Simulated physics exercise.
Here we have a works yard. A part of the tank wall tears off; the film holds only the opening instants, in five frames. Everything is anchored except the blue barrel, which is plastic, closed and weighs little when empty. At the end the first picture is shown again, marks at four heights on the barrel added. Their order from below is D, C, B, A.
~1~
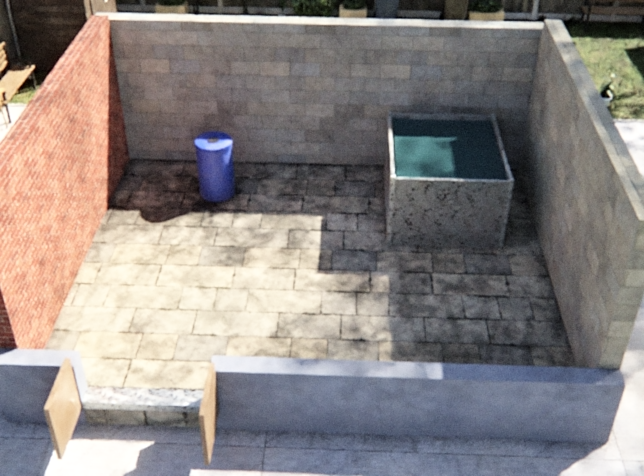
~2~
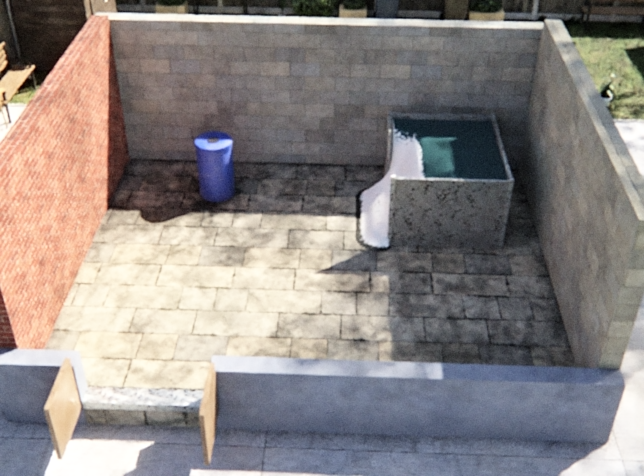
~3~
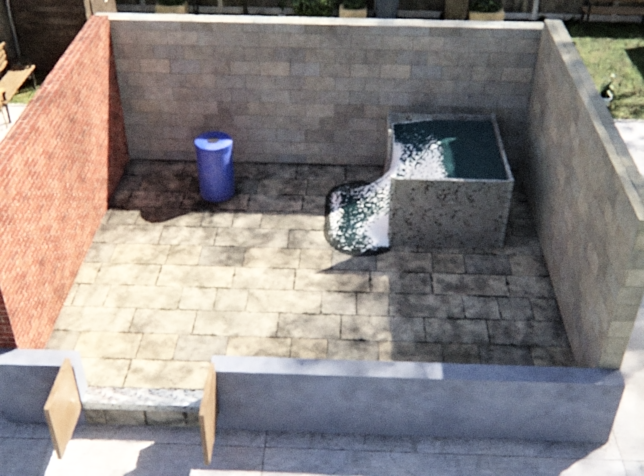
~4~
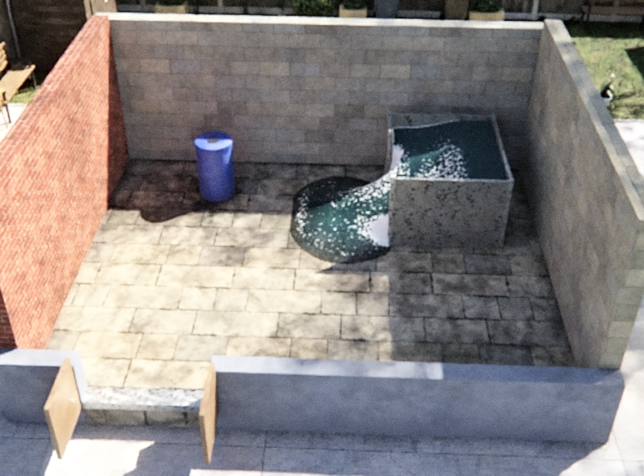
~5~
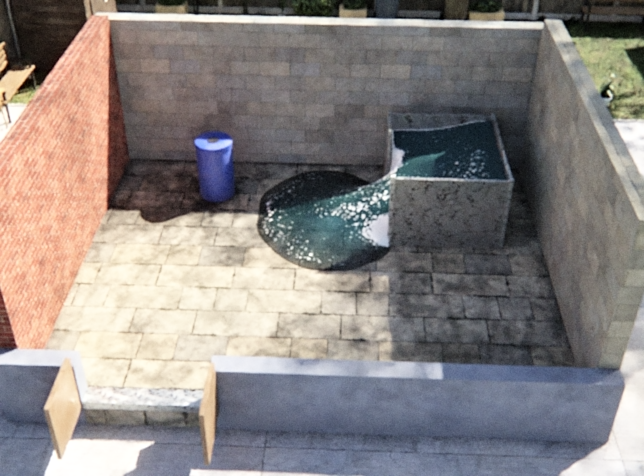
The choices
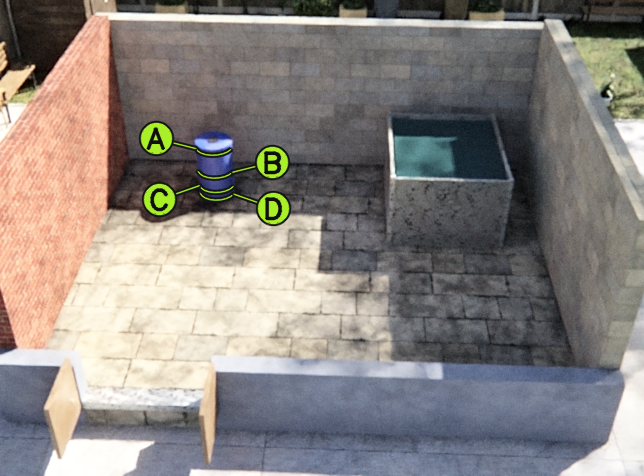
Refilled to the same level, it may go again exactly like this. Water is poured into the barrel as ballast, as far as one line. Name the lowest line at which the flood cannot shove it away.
Mark A just does it.
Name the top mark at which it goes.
The answer is B.
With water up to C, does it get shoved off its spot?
Yes, that goes wrong.
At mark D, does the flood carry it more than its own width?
Yes.
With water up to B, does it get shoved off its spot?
Yes, that goes wrong.
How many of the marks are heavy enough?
One.
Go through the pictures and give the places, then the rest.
Lid of the blue barrel at (213, 141); tank full, its middle at (446, 150); open gate at (146, 356), in the first picture.
In the second picture, 2 % of the ground under water, its edge towards the barrel at (362, 200).
In the third picture, 5 % of the ground under water, its edge towards the barrel at (332, 199).
In the fourth picture, 9 % of the ground under water, its edge towards the barrel at (302, 197).
Lid of the blue barrel at (213, 141); 13 % of the ground under water, its edge towards the barrel at (266, 202), in the fifth picture.
In lime, A at (211, 155); B at (213, 178); C at (214, 192); D at (215, 200); from the bottom up D, C, B, A.
Choosing A, it does not move.
Choosing B, it is pushed about its own width away.
Choosing C, it is pushed about twice its own width away.
Choosing D, it is pushed about twice its own width away.
